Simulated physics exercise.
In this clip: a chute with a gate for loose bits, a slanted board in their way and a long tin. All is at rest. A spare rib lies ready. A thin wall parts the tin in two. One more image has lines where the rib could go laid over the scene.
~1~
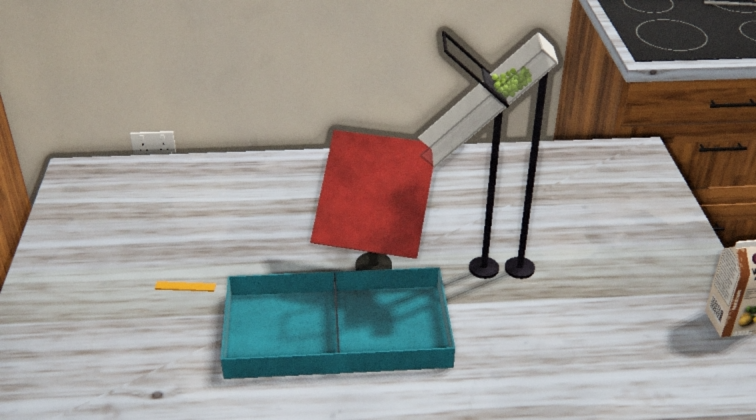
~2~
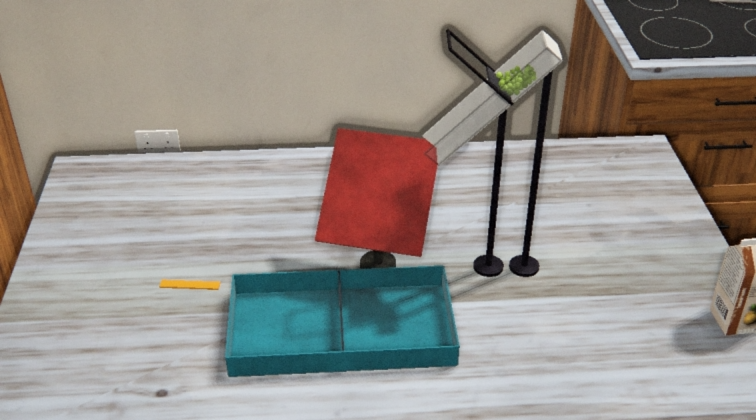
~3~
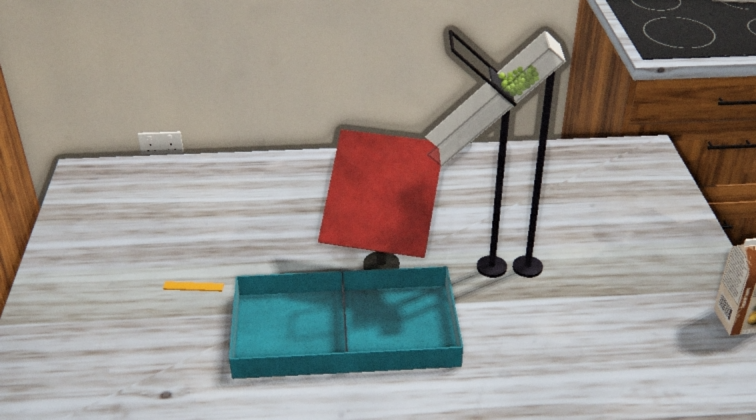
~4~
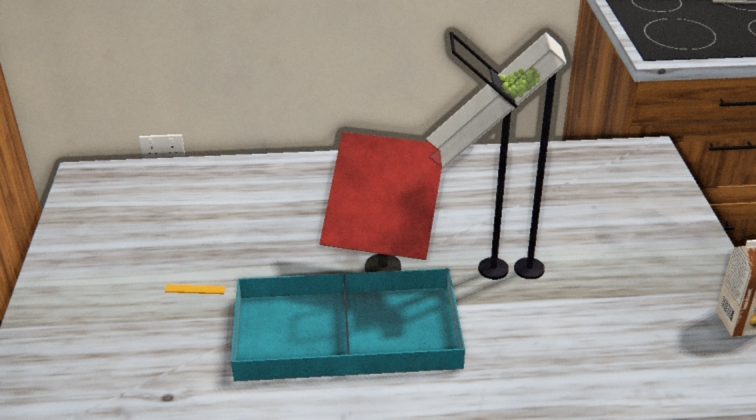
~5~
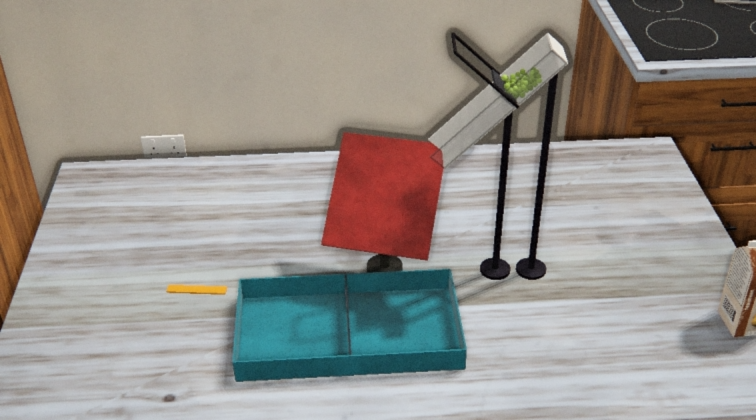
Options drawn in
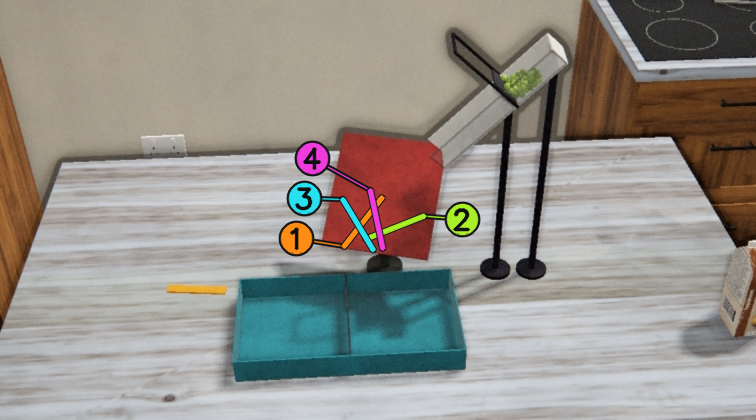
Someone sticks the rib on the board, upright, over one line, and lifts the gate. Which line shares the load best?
Choose 1.
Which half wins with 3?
Right.
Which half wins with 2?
More lands on the left.
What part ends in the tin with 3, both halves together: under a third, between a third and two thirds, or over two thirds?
Line 3 gives over two thirds.
On the marked copy, line 1 from (381, 197) to (344, 246); line 2 from (423, 216) to (366, 238); line 3 from (342, 199) to (373, 249); line 4 from (370, 190) to (382, 248).
If 1 is chosen, of what is caught, about two thirds in the left half, about a third in the right.
If 2 is chosen, of what is caught, all in the left half, none in the right.
If 3 is chosen, of what is caught, a small part in the left half, nearly all in the right.
If 4 is chosen, of what is caught, a small part in the left half, nearly all in the right.
